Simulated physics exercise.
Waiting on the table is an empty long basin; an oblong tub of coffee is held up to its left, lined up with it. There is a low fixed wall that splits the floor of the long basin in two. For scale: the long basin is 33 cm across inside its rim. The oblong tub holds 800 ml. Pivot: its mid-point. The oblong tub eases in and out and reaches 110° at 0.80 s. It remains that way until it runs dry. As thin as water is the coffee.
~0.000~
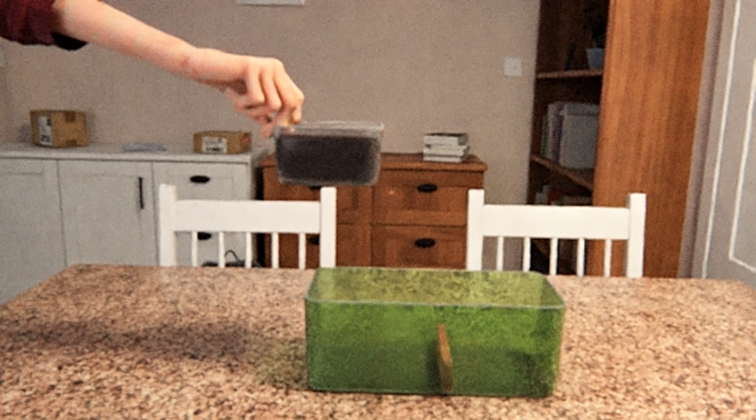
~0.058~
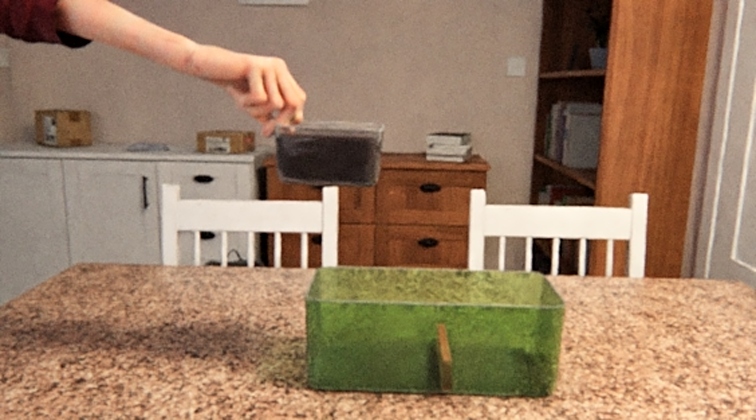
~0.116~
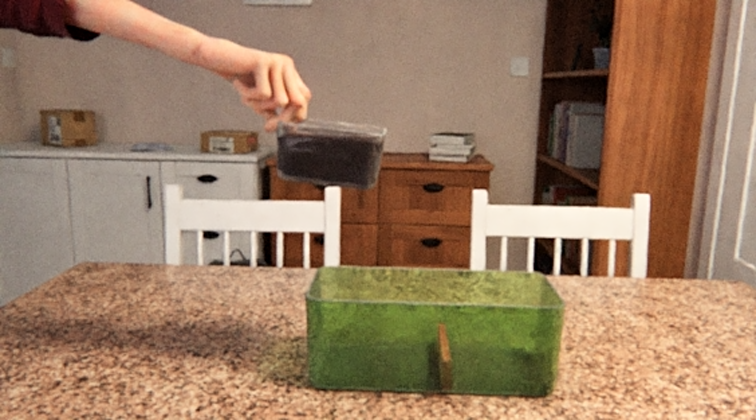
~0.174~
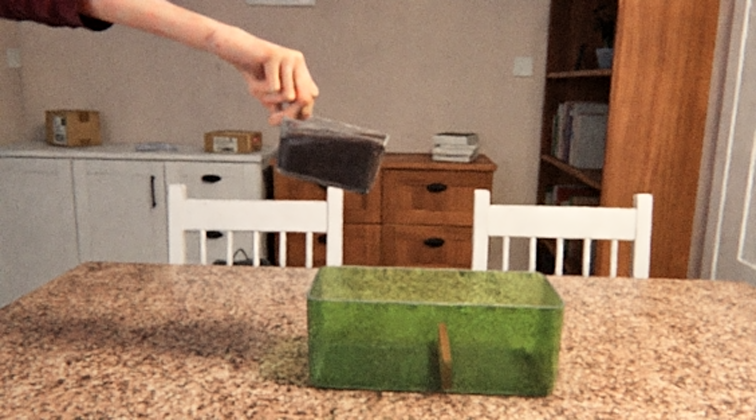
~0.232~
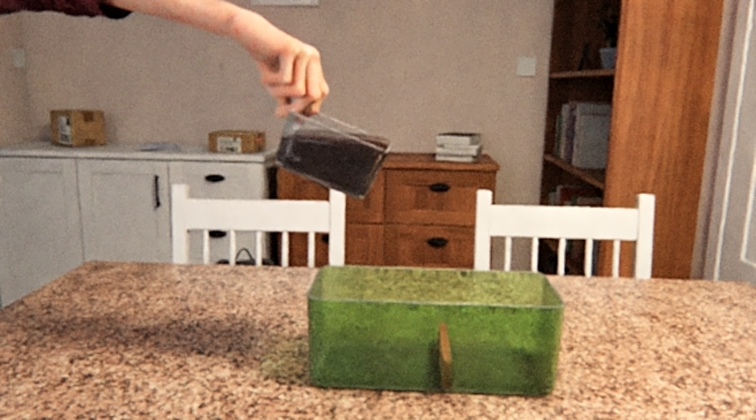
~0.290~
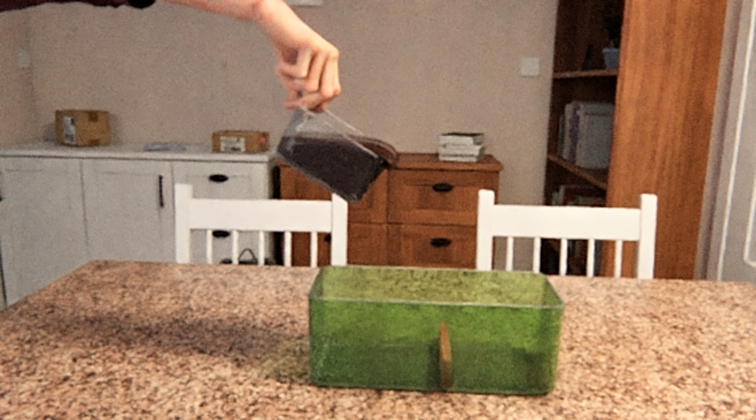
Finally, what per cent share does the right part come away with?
Roughly 39 per cent.
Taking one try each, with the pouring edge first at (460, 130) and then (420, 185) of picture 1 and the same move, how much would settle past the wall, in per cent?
Result: 80 per cent, then 65 per cent.
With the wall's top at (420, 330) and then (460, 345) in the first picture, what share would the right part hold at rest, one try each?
Some 65 in a hundred, then some 10 in a hundred.
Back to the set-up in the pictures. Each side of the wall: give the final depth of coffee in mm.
The left ends up at roughly 18 mm, with the right at roughly 16 mm.
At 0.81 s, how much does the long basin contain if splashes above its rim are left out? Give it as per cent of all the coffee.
About 86 %.
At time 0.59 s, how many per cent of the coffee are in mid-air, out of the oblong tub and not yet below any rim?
Roughly 50 percent.
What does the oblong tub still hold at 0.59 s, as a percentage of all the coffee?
Around 20 in a hundred.
By 0.59 s the tilt is 93° and 19 per cent is still to pour, 11 is left of the wall and 19 right of it.
By 0.81 s the tilt is 110° and 3 per cent is still to pour, 48 is left of the wall and 38 right of it.
By 1.05 s the tilt is 110° and 0 per cent is still to pour, 55 is left of the wall and 38 right of it.
By 1.30 s the tilt is 110° and 0 per cent is still to pour, 55 is left of the wall and 39 right of it.
At rest 55 per cent lies left of the wall, 39 right of it and 6 outside.
